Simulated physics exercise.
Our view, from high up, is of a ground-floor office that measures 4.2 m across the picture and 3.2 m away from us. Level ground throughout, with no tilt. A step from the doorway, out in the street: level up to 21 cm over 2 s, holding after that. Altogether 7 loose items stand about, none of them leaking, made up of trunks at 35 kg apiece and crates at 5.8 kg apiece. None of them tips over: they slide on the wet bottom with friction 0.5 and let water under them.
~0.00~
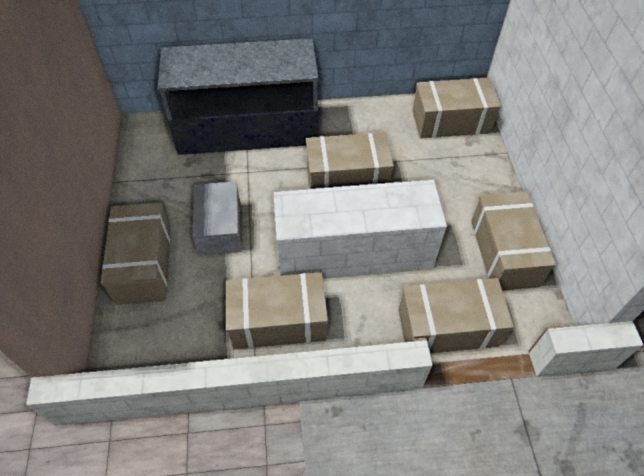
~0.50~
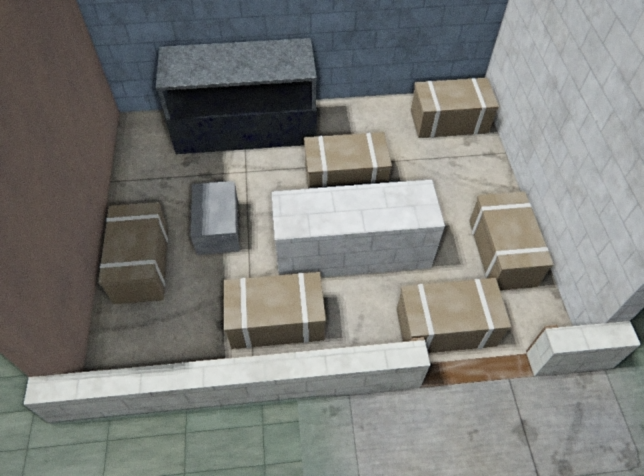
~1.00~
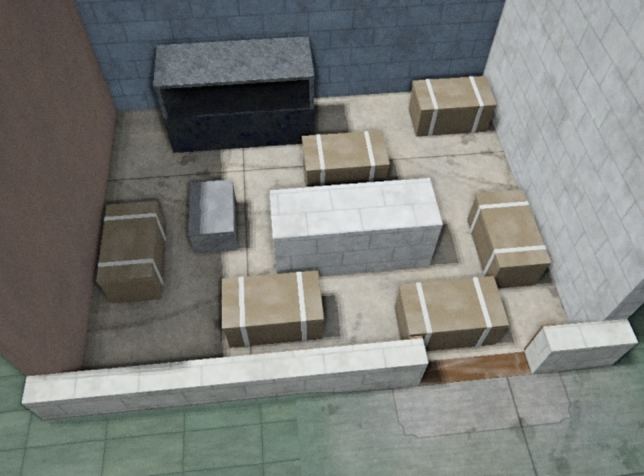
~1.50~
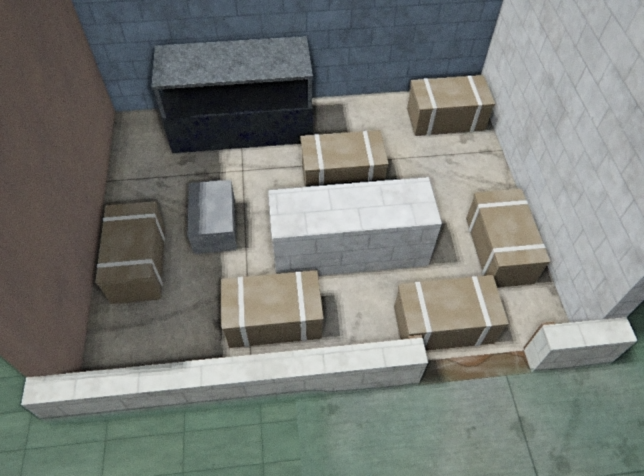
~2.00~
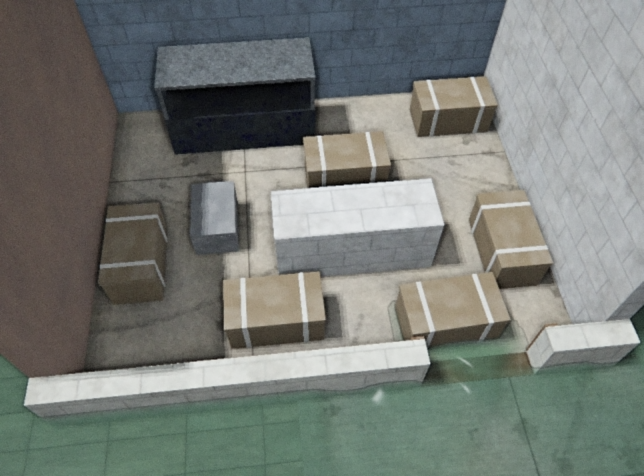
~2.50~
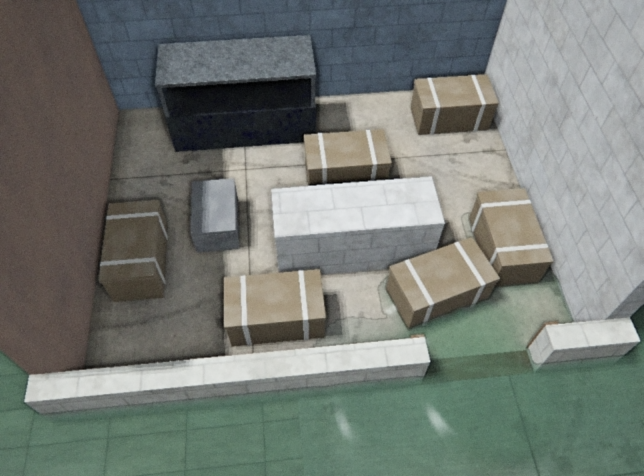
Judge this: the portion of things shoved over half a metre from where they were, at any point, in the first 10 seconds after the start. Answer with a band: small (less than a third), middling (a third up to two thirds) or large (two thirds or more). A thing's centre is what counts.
Middling.
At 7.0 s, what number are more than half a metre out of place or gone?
I get 1.
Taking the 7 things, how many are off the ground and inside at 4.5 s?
Answer: 0.
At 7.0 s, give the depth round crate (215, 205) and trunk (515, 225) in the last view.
About 2 and 8 cm.
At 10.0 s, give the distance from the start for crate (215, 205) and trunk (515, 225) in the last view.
Respectively 60 and 100 cm.
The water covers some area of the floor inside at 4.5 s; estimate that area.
About 5.5 m2.
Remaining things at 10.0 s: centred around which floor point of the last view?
Roughly at (308, 221).
After 3.5 s 0 of 7 are over 50 cm from their spots; 0 afloat.
After 4.5 s 1 of 7 are over 50 cm from their spots; 0 afloat.
After 7.0 s 1 of 7 are over 50 cm from their spots; 1 afloat.
After 10.0 s 4 of 7 are over 50 cm from their spots, and 4 have been at some point; 4 afloat.
